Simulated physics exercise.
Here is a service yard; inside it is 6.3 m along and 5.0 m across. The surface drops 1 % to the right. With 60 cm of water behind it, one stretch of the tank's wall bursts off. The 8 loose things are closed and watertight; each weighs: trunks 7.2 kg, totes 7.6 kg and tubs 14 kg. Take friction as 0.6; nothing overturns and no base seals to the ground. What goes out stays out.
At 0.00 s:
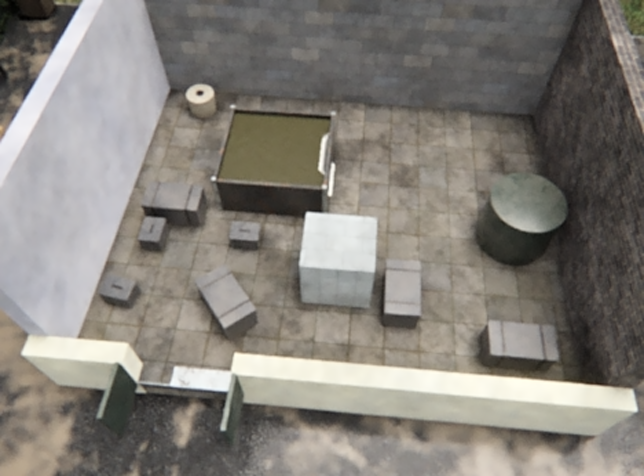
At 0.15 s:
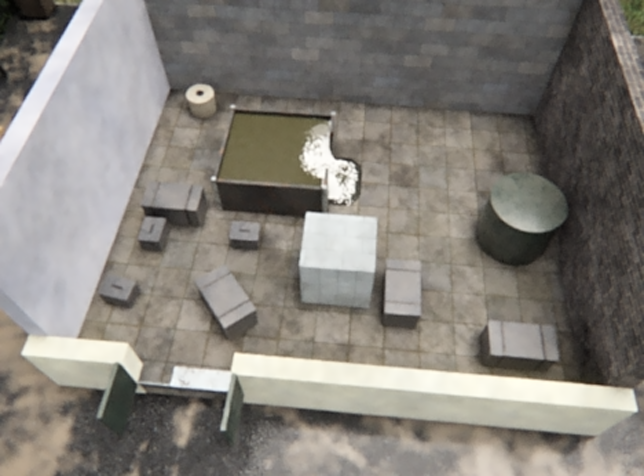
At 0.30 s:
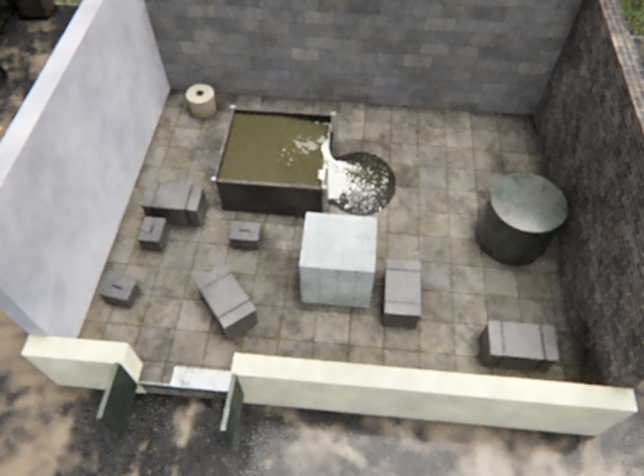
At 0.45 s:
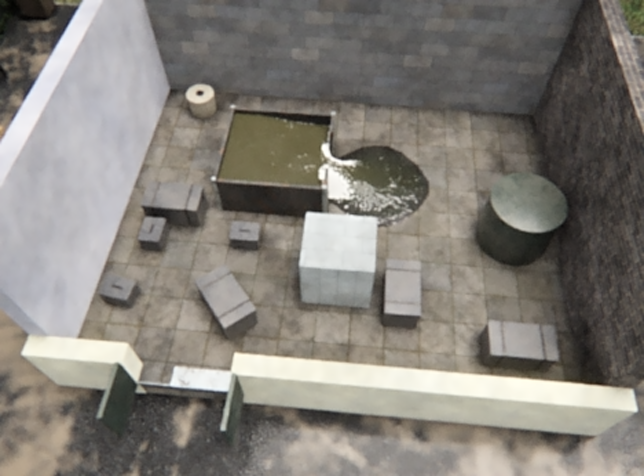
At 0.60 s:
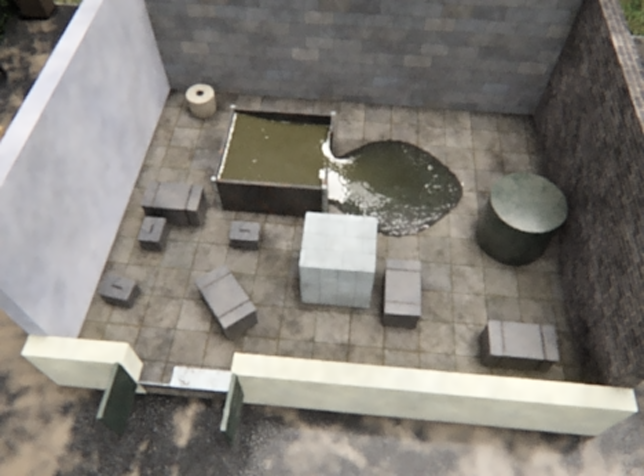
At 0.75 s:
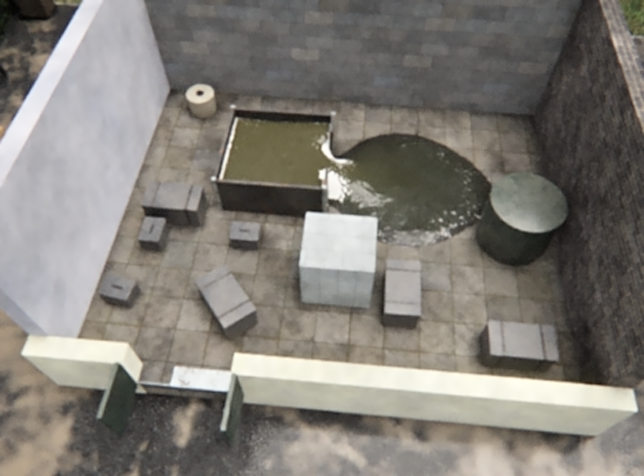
Murky water bursts through the right side of a dark rectangular tank near the back of a walled, paved yard, seen from high above by a still camera. Grey boxes lie around a large pale block in the middle, with a dark green drum at right and a cream roll at back left. White froth gushes out first, then a greenish pool spreads rightward to the drum while the boxes stay put.
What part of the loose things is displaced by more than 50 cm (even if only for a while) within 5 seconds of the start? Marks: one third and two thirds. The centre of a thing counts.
It is under a third.
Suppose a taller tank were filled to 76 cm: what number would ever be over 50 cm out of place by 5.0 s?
Then 1.
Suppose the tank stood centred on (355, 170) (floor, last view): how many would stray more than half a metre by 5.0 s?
In that case 1 of them.
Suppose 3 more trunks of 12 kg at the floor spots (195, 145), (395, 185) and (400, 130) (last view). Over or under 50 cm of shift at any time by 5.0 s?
In that order: Less, over, over.
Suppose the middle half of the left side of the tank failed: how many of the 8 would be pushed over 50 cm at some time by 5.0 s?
Then 4.
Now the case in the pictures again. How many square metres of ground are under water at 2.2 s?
About 14 m2.
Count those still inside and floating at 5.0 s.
At that moment 1.
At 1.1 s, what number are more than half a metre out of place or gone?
I count 0.
After 1.1 s 0 of 8 are over 50 cm from their spots; 0 afloat.
After 2.2 s 0 of 8 are over 50 cm from their spots; 0 afloat.
After 3.5 s 0 of 8 are over 50 cm from their spots; 0 afloat.
After 5.0 s 1 of 8 are over 50 cm from their spots, and 1 have been at some point; 1 afloat.
